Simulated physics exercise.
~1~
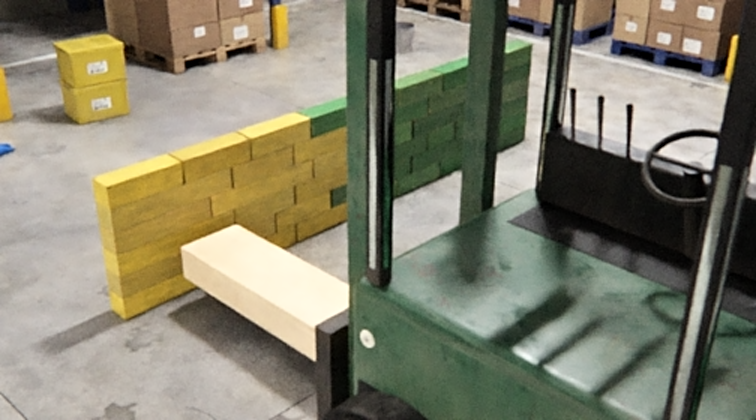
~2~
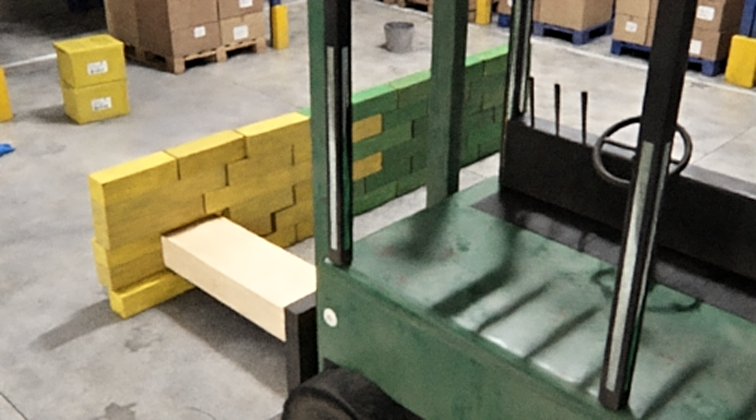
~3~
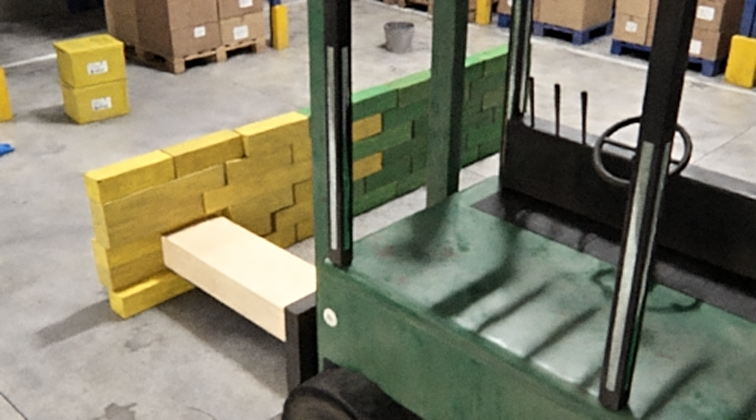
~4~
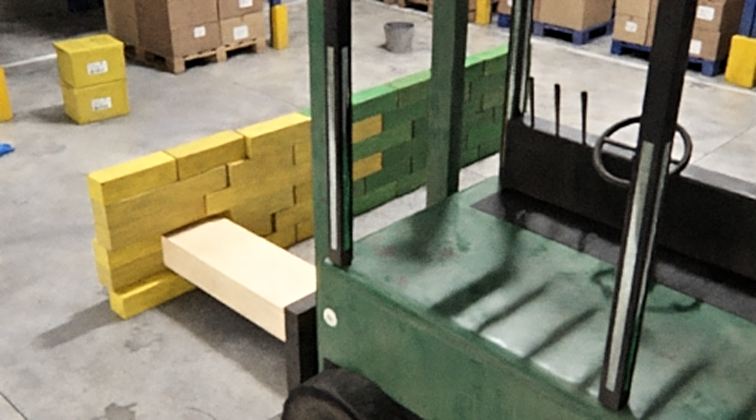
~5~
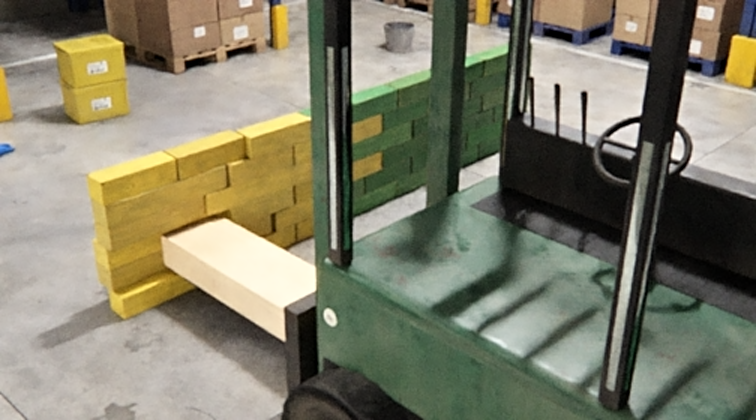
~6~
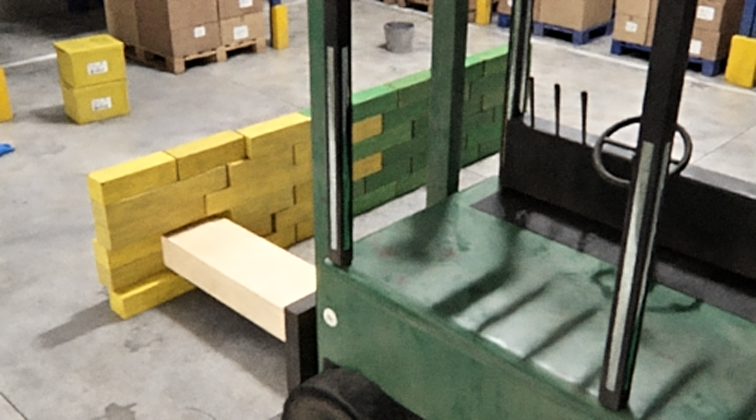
A green lift truck stands at the right of a concrete warehouse floor, seen from above at an angle, holding a long pale block out toward a low wall of stacked timber pieces. The wall is yellow at its left end and green toward the right, with yellow boxes, a grey bucket and cartons on pallets behind. The truck moves a short way left and up, and the block presses into the yellow part. A few yellow pieces there shift slightly, and the truck stops. Everything then stays almost still, with the wall standing and nothing fallen.
